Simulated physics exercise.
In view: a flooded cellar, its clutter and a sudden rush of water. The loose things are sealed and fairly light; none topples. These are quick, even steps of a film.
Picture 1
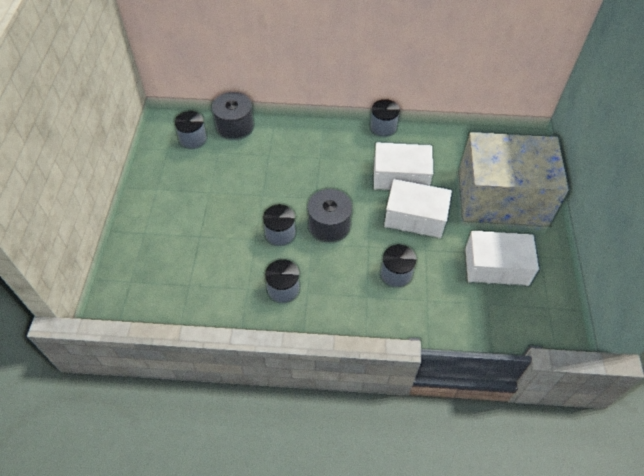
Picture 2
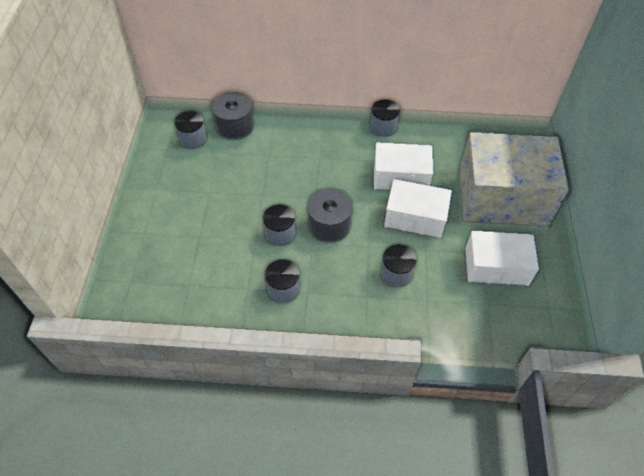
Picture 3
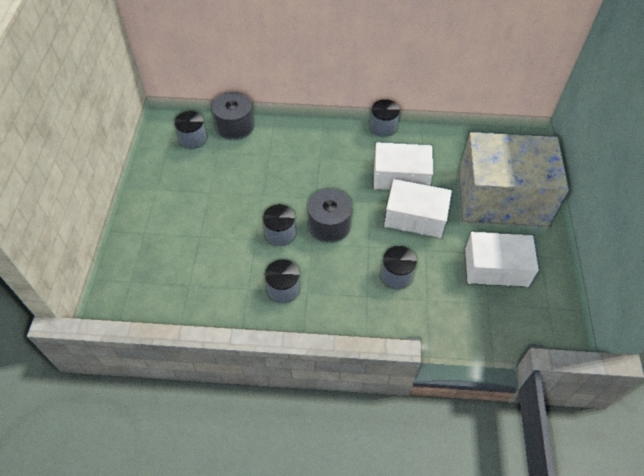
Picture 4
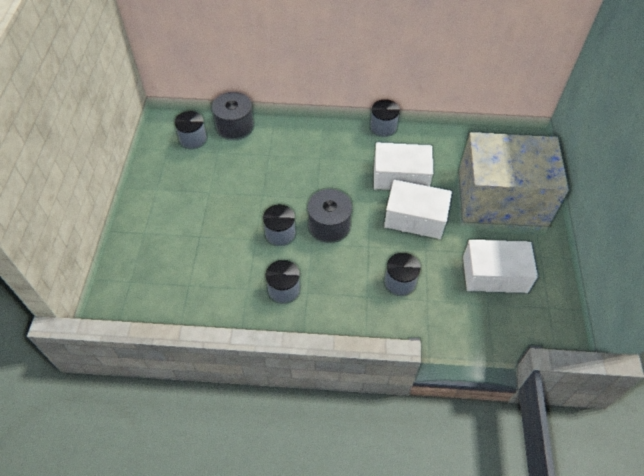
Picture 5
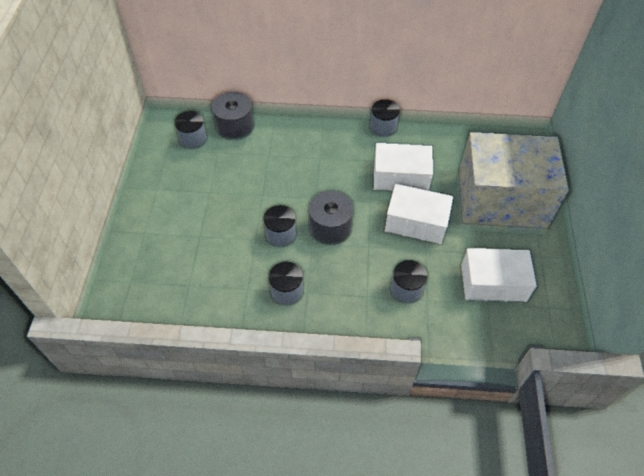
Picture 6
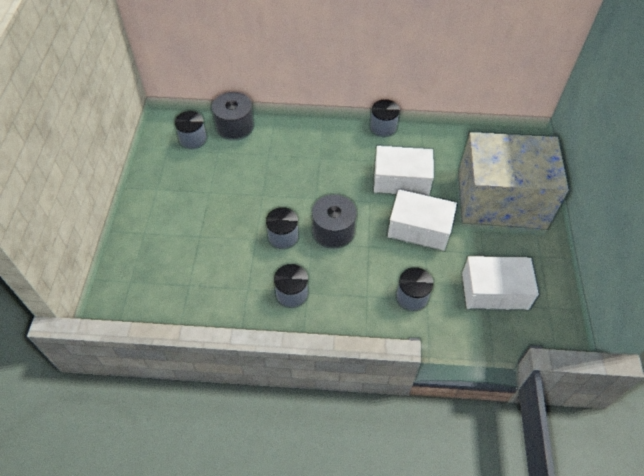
Dark gate swinging open in a low wall of a flooded room, then nearby floating drums and white blocks drifting slightly.
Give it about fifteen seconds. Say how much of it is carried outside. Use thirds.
That comes to two thirds or above.
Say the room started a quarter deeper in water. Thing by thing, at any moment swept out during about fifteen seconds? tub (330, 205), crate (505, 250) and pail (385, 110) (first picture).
In that order: Gone, yes, left behind.
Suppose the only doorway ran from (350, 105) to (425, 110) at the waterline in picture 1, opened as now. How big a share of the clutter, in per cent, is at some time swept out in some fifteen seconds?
Some 50 per cent.
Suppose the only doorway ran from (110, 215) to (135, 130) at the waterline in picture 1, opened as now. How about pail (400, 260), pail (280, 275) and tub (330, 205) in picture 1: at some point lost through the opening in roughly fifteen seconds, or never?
In that order: Inside, yes, washed out.
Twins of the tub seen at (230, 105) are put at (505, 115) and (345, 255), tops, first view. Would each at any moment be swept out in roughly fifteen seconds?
As listed: No, washed out.
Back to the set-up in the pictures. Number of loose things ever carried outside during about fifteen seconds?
7 of them.
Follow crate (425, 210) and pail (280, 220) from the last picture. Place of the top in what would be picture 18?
Close to (511, 310) and (353, 254).
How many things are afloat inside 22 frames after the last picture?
It comes to 5.
A moment on, 0 of 10 are out; 10 afloat.
Next, 2 of 10 are out; 8 afloat.
Later, 5 of 10 are out; 5 afloat.
In the end, 7 of 10 are out; 3 afloat.
